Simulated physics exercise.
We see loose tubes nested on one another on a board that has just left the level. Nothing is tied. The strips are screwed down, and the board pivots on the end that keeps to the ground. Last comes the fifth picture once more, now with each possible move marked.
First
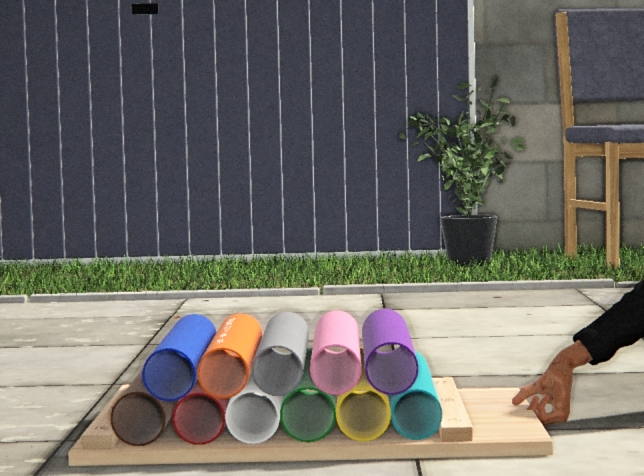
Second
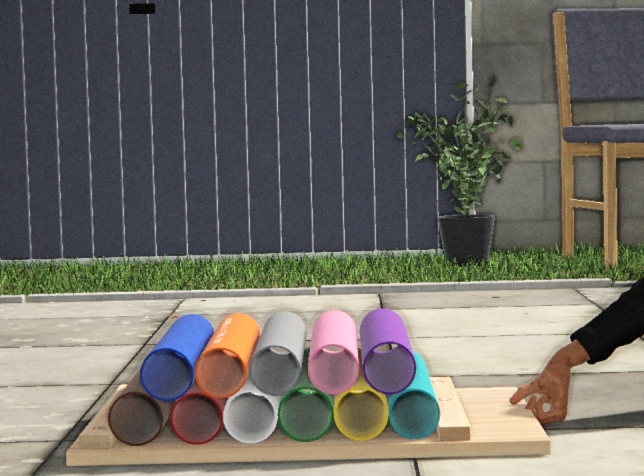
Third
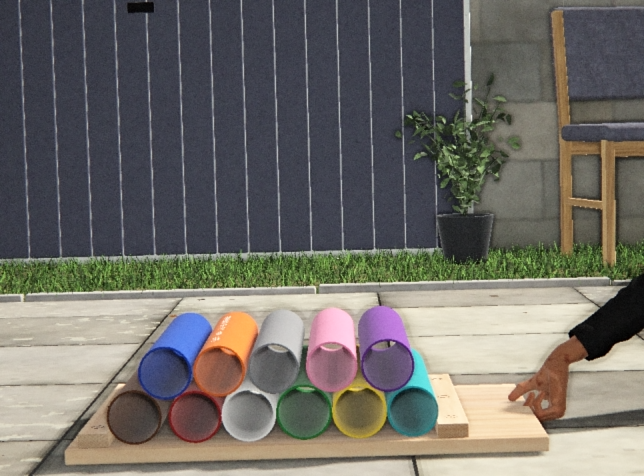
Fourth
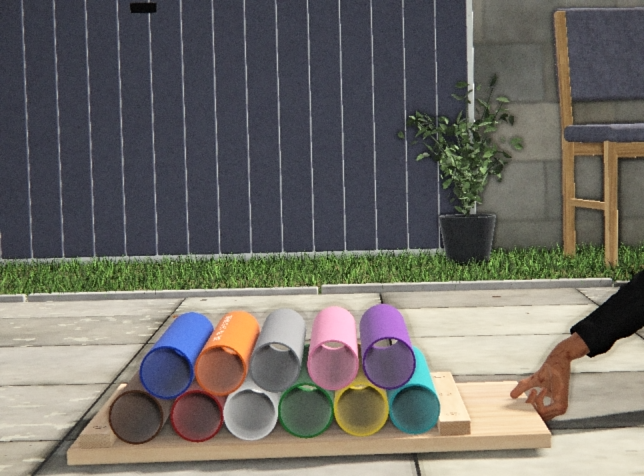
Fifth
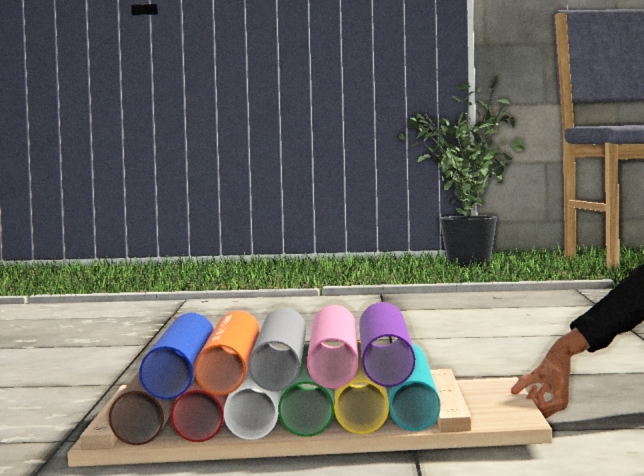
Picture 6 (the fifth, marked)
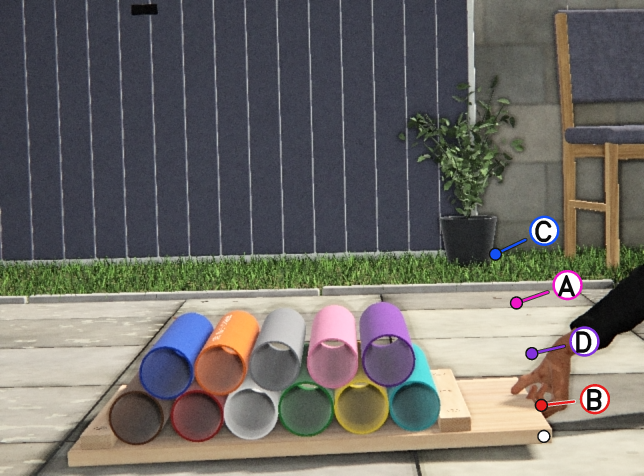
On a paved patio beside a strip of grass, a hand held the right end of a wooden board stacked with two rows of colourful tubes, and nothing moved apart from a very slight shift.
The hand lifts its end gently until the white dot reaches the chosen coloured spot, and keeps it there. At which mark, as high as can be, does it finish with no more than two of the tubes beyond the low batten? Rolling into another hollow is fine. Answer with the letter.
It can be raised to C.
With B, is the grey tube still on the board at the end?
Yes.
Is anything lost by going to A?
At A: No.
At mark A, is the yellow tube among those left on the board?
Yes, with A.
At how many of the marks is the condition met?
The number is four.
On the copy, A at (516, 303); B at (541, 405); C at (496, 254); D at (532, 353); the white dot at (544, 436).
On C. First, board at 15°.
Then, board at 24°.
Finally, board at 24°, none over the low batten.
By contrast, A none over the low batten; B none over the low batten; D none over the low batten.
